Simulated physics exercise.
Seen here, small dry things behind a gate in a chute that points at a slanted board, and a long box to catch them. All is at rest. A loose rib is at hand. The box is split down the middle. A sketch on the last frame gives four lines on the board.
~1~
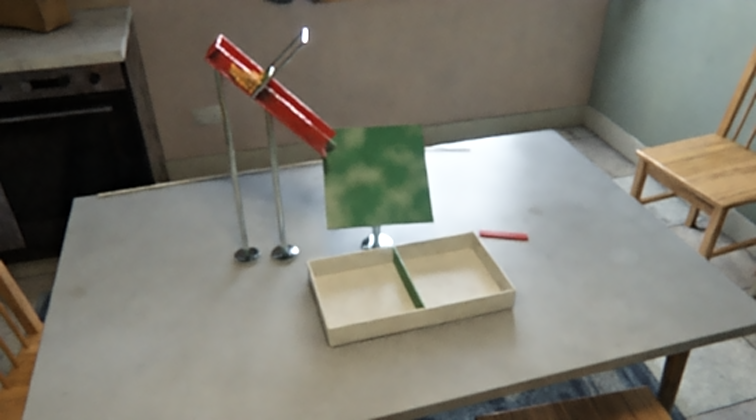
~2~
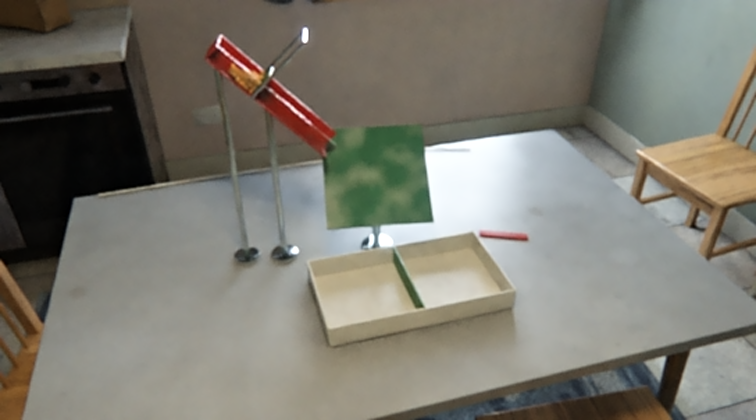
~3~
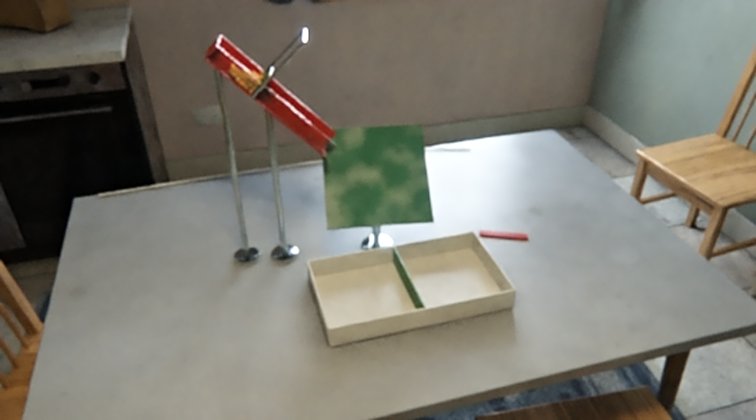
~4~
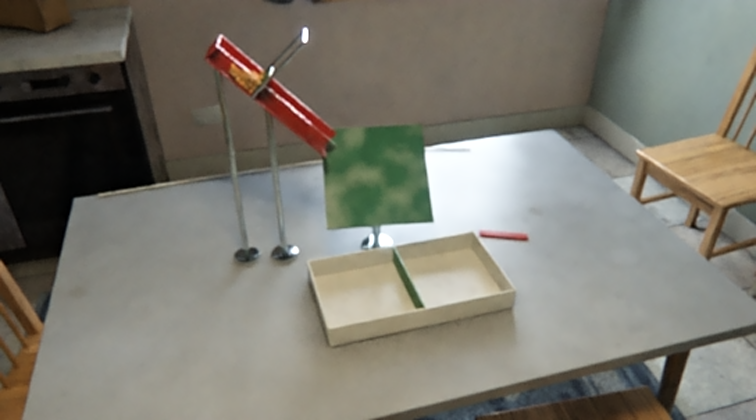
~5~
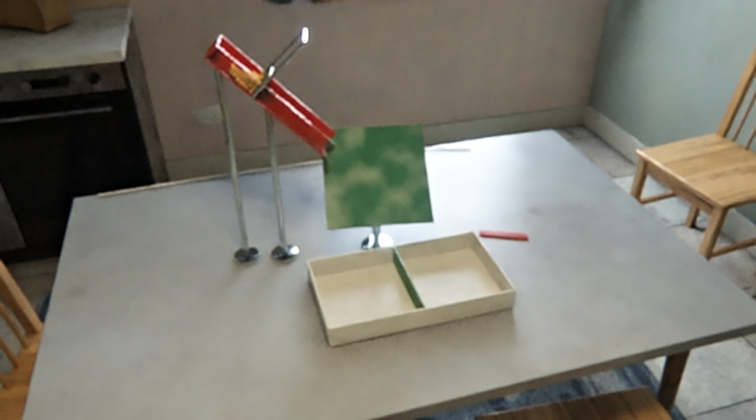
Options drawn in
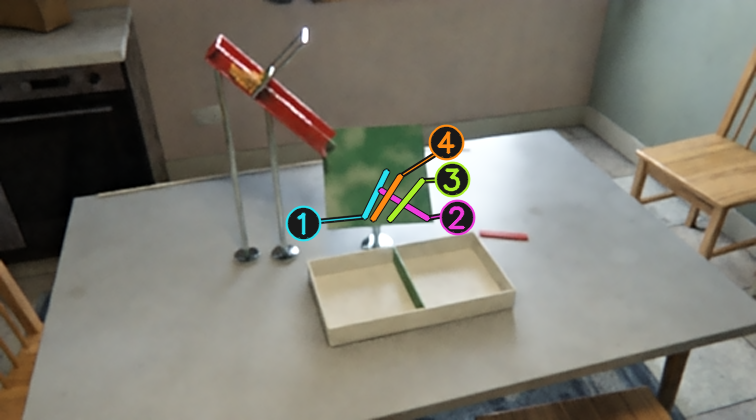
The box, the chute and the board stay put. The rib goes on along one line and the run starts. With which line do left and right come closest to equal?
Best: 2.
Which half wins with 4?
More lands on the left.
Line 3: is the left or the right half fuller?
More lands on the left.
On the marked copy, line 1 from (386, 172) to (364, 216); line 2 from (381, 190) to (427, 218); line 3 from (422, 180) to (390, 219); line 4 from (400, 176) to (373, 218).
For line 1, of what is caught, almost all in the left half, about a tenth in the right.
For line 2, of what is caught, roughly half in the left half, roughly half in the right.
For line 3, of what is caught, the larger part in the left half, about a tenth in the right.
For line 4, of what is caught, the larger part in the left half, about a tenth in the right.
